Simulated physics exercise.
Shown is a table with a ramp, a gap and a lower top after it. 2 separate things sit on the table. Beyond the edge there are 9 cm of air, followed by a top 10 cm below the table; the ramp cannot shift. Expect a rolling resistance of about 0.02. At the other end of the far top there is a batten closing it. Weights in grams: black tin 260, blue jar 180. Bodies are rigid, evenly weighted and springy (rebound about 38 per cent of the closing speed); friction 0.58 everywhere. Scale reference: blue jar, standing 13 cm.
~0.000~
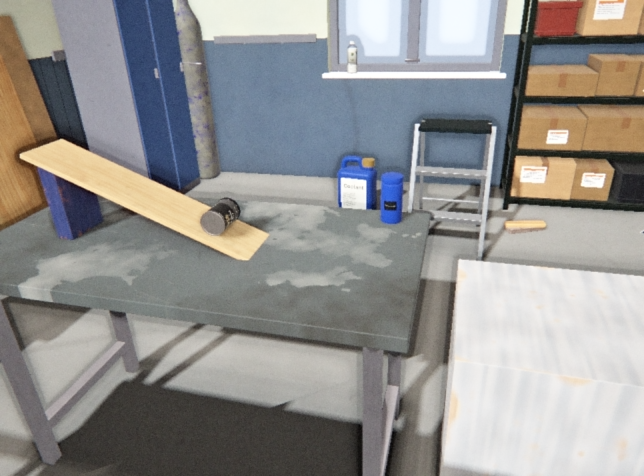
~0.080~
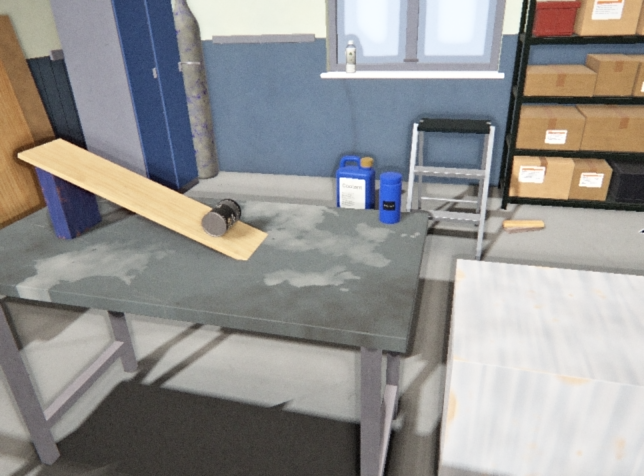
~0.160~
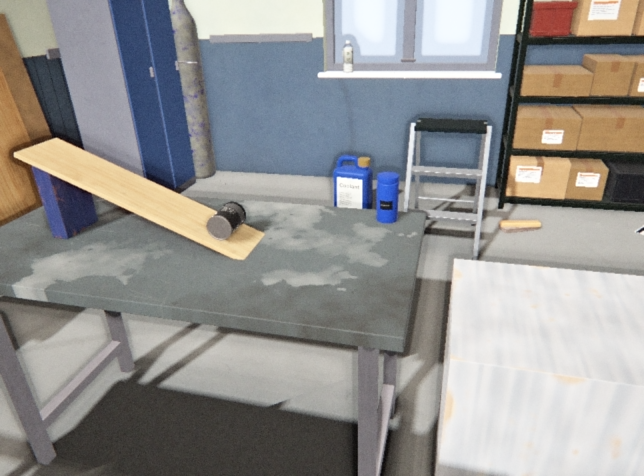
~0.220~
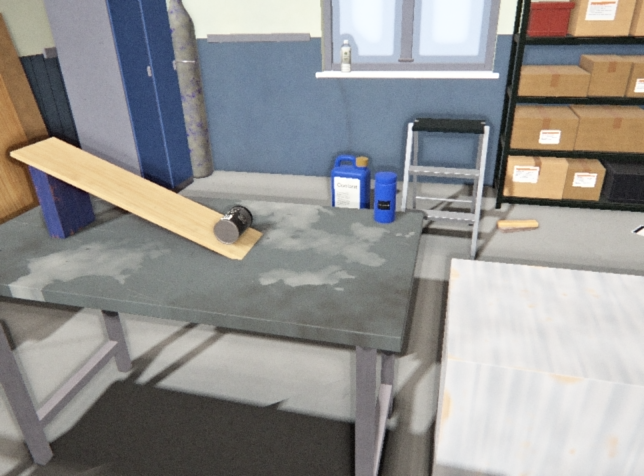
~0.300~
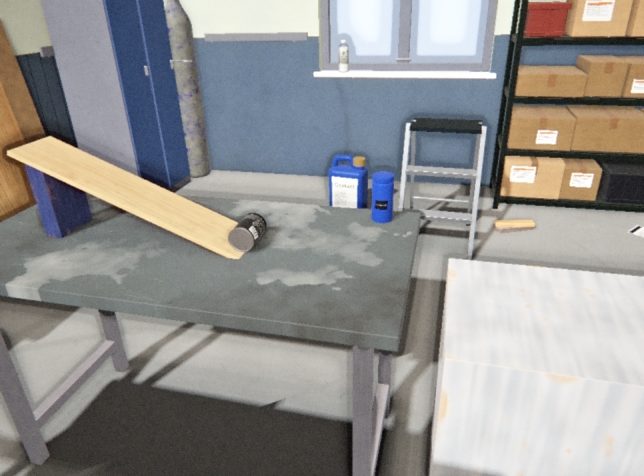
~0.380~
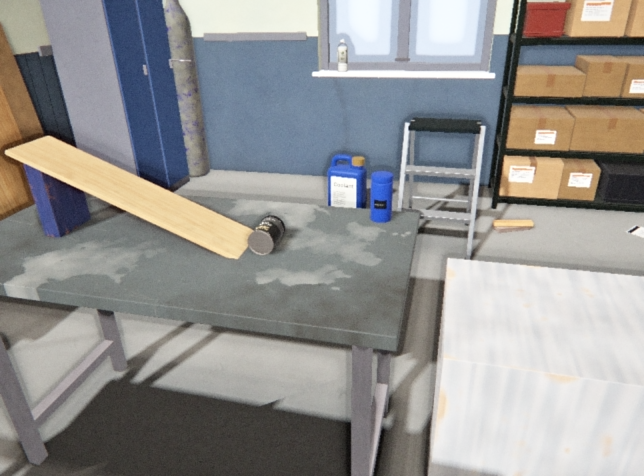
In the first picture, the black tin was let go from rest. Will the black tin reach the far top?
Yes.
By 0.68 s, 17 cm of run left; black tin near (343, 242).
By 1.08 s, 8 cm past the table's edge; black tin near (443, 280).
By 1.38 s, 24 cm past the table's edge; black tin near (512, 295).
When it is over (1.7 s), 39 cm past the table's edge; blue jar within 8 cm of the start.
